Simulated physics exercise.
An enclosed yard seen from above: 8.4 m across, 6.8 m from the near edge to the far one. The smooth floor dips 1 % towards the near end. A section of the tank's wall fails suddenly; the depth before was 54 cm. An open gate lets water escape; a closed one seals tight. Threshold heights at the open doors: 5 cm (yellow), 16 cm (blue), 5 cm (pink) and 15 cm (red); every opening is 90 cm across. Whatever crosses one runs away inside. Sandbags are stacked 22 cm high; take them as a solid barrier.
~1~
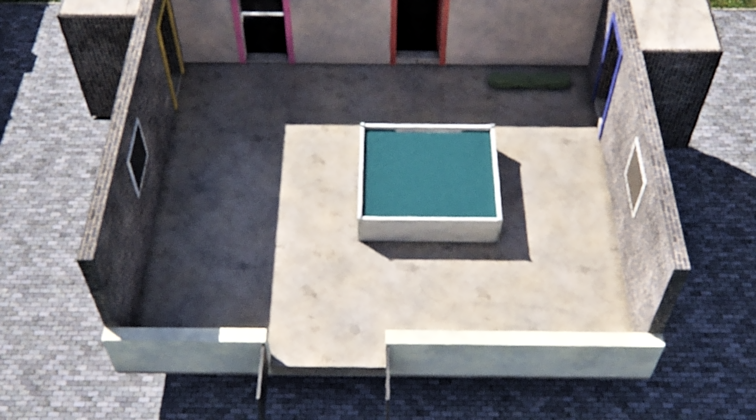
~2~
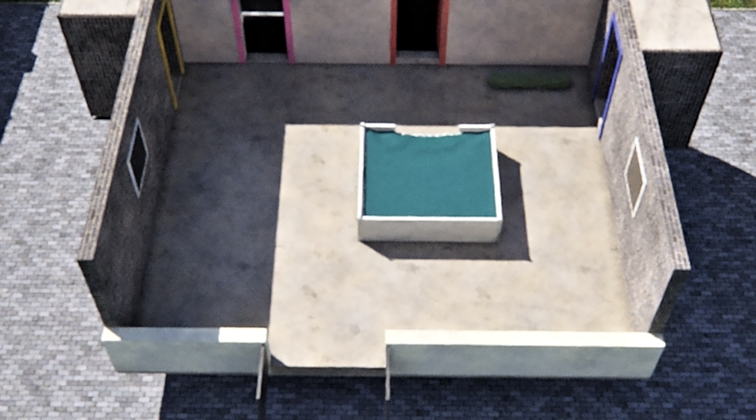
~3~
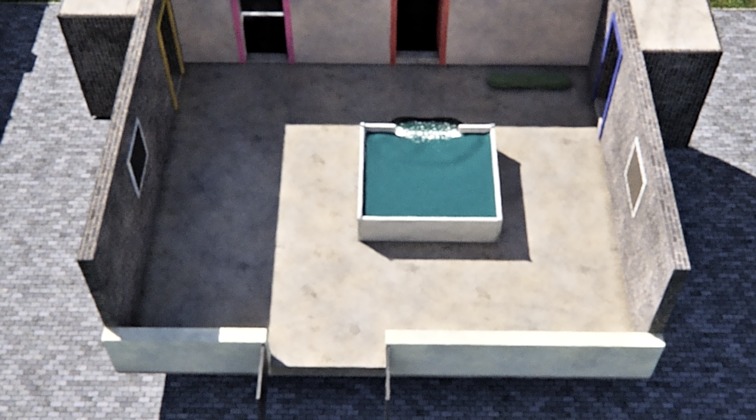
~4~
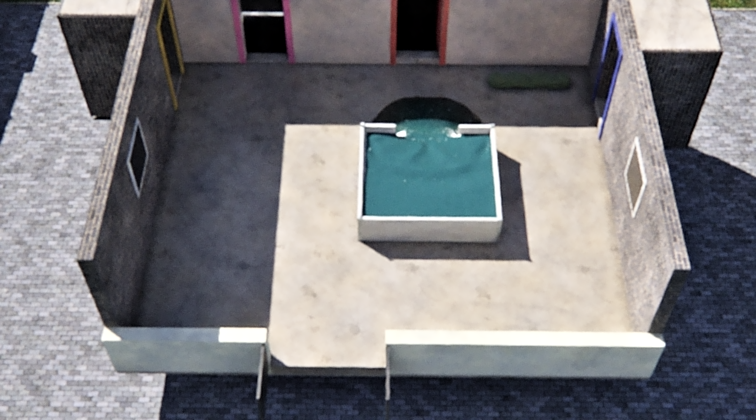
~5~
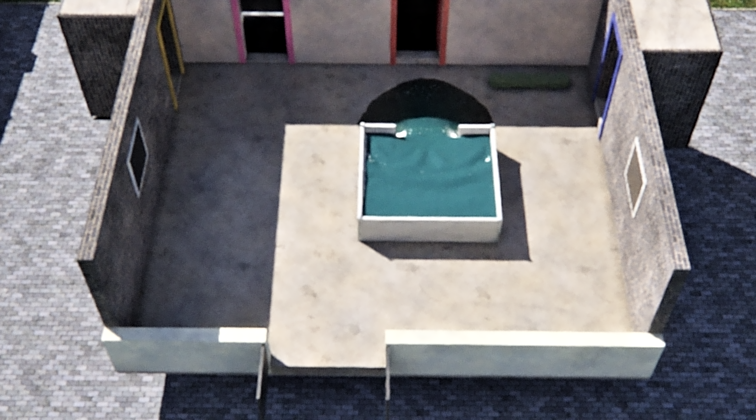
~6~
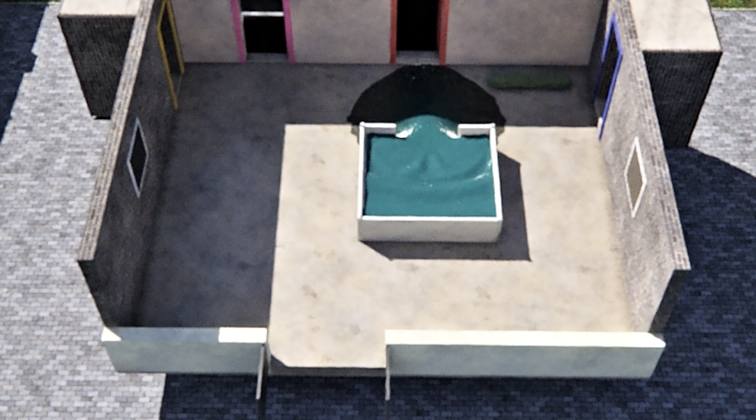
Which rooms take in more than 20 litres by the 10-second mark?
Within that time: At the yellow door it passes the limit; at the blue door it keeps below the limit; at the pink door it keeps below the limit; at the red door it exceeds the limit.
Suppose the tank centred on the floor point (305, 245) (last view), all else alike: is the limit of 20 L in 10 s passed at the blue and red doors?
Against that limit: Blue not over, red below.
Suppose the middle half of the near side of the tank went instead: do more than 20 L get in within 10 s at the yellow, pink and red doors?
Then: Yellow not over, pink not over, red not over.
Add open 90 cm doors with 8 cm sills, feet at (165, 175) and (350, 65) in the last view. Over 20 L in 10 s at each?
In that order: Under, above.
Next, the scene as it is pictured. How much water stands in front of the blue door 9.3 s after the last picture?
About 6.0 cm.
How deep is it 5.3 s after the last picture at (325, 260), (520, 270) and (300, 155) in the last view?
About 0, 2 and 1 cm.
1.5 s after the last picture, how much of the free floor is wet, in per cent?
Near 15 per cent is wet.
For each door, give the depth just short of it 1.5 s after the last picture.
Depths in cm: Yellow 0, blue 0, pink 4, red 29.
Then, 0.7 s after the last picture water covers 10 % of the floor and is deepest (30 cm) near (429, 142); yellow door not reached, blue door not reached, pink door not reached, red door 30 cm at the sill, 37 L in.
Then, 1.5 s after the last picture water covers 15 % of the floor and is deepest (29 cm) near (418, 70); yellow door not reached, blue door not reached, pink door 4 cm at the sill, 0 L in, red door 29 cm at the sill, 92 L in.
Then, 2.8 s after the last picture water covers 30 % of the floor and is deepest (27 cm) near (584, 71); yellow door 11 cm at the sill, 5 L in, blue door 10 cm at the sill, 0 L in, pink door 6 cm at the sill, 0 L in, red door 21 cm at the sill, 153 L in.
Then, 5.3 s after the last picture water covers 55 % of the floor and is deepest (17 cm) near (584, 71); yellow door 11 cm at the sill, 71 L in, blue door 9 cm at the sill, 0 L in, pink door 5 cm at the sill, 1 L in, red door 14 cm at the sill, 169 L in.
Then, 9.3 s after the last picture water covers 80 % of the floor and is deepest (10 cm) near (130, 351); yellow door 7 cm at the sill, 120 L in, blue door 6 cm at the sill, 0 L in, pink door 3 cm at the sill, 1 L in, red door 8 cm at the sill, 170 L in.
